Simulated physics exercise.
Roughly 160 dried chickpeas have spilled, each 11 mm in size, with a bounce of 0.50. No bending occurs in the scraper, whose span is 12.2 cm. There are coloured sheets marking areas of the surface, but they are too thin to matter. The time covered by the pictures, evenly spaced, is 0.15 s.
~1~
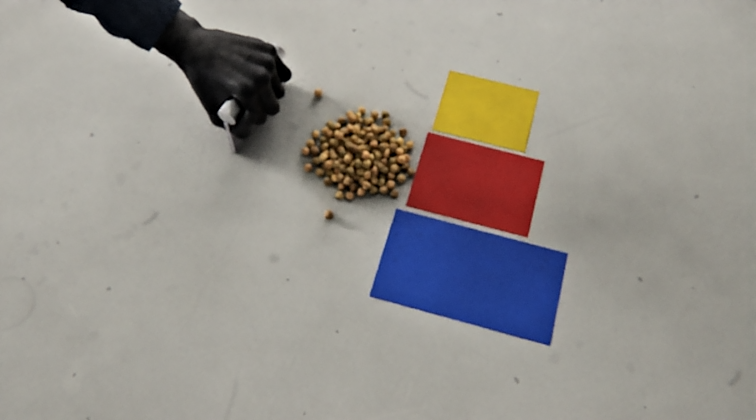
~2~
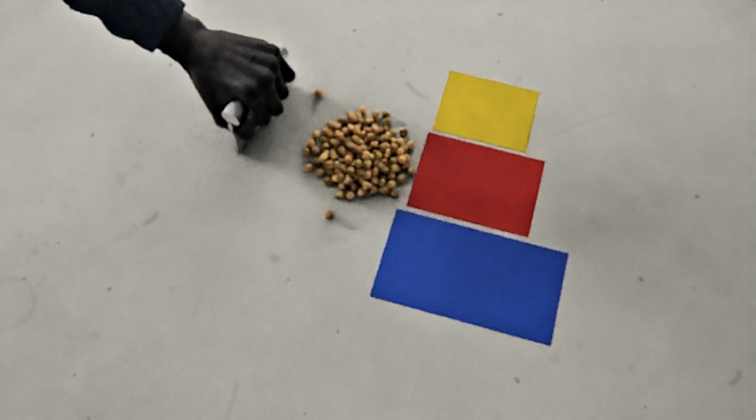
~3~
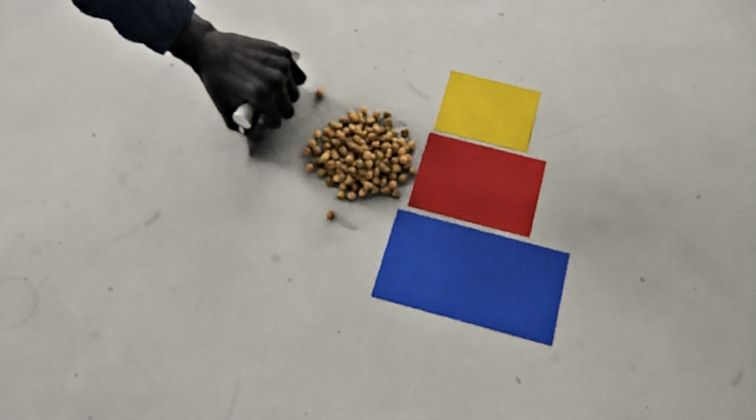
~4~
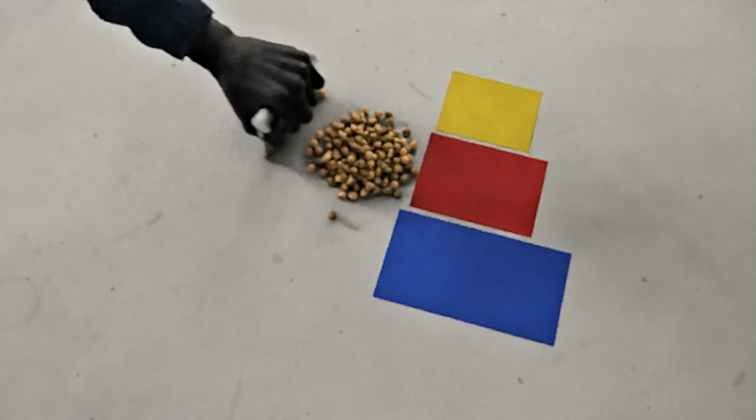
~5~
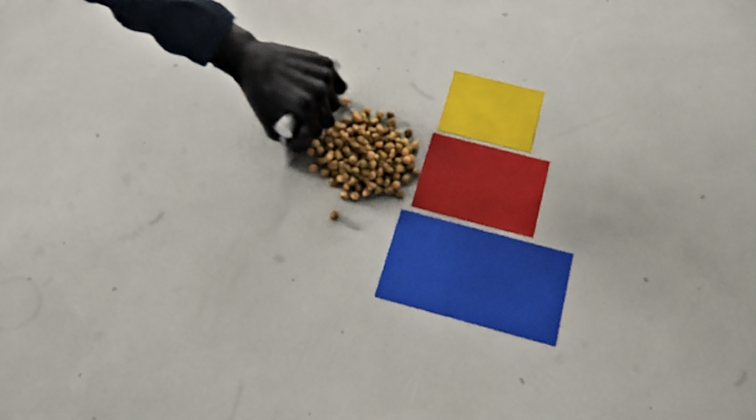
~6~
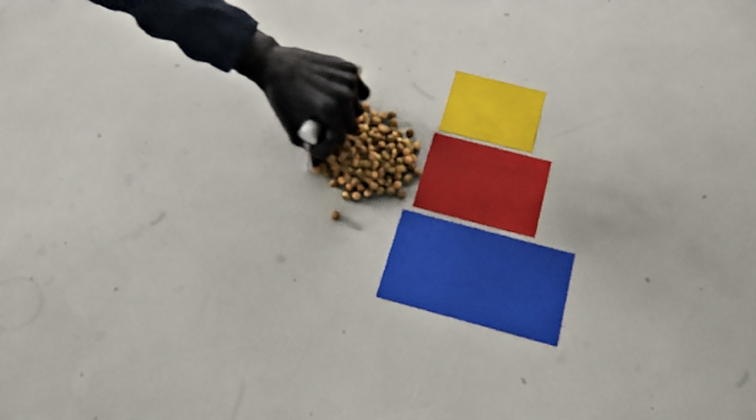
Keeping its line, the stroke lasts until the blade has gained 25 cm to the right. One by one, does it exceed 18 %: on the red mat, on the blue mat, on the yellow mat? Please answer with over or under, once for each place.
Red mat, over; blue mat, over; yellow mat, under.
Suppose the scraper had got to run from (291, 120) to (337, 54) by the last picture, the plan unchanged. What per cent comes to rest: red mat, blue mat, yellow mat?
Final shares - red mat: 5%, blue mat: 0%, yellow mat: 15%.
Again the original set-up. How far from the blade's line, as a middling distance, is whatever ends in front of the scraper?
Middle value: Near 8 cm.
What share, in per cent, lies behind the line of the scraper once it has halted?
Roughly 15 %.
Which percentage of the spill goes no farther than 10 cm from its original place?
About 10 %.
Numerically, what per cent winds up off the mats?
I'd put it near 35 per cent.
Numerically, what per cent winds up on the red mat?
About 40 per cent.
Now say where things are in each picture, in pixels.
The first frame shows scraper from (229, 128) to (279, 60); moved 0.0 cm; pieces shifted so far, 0; middle of the spill at (363, 149); blue mat at (470, 275); red mat at (476, 183); yellow mat at (486, 111).
The second frame shows scraper from (233, 128) to (282, 61); moved 0.4 cm; pieces shifted so far, 0; middle of the spill at (363, 149).
The third frame shows scraper from (244, 131) to (293, 63); moved 1.7 cm; pieces shifted so far, 0; middle of the spill at (365, 149).
The fourth frame shows scraper from (262, 136) to (311, 67); moved 3.8 cm; pieces shifted so far, 0; middle of the spill at (366, 149).
The fifth frame shows scraper from (285, 141) to (333, 73); moved 6.4 cm; pieces shifted so far, 1; middle of the spill at (368, 149).
The sixth frame shows scraper from (309, 147) to (355, 78); moved 9.2 cm; pieces shifted so far, 40; middle of the spill at (371, 150); blue mat at (477, 275); red mat at (483, 184); yellow mat at (493, 111).
Then, 0.15 s after the last picture, scraper 22 cm from its start, spill 17 cm wide; blue mat 10 %, red mat 65 %, yellow mat 10 %, off the mats 20 %.
Then, 0.30 s after the last picture, scraper 25 cm from its start, spill 21 cm wide; blue mat 20 %, red mat 50 %, yellow mat 5 %, off the mats 20 %.
Then, 0.43 s after the last picture, scraper 25 cm from its start, spill 23 cm wide; blue mat 20 %, red mat 40 %, yellow mat 5 %, off the mats 35 %.
In the end, blue mat 25 %, red mat 40 %, yellow mat 0 %, off the mats 35 %.
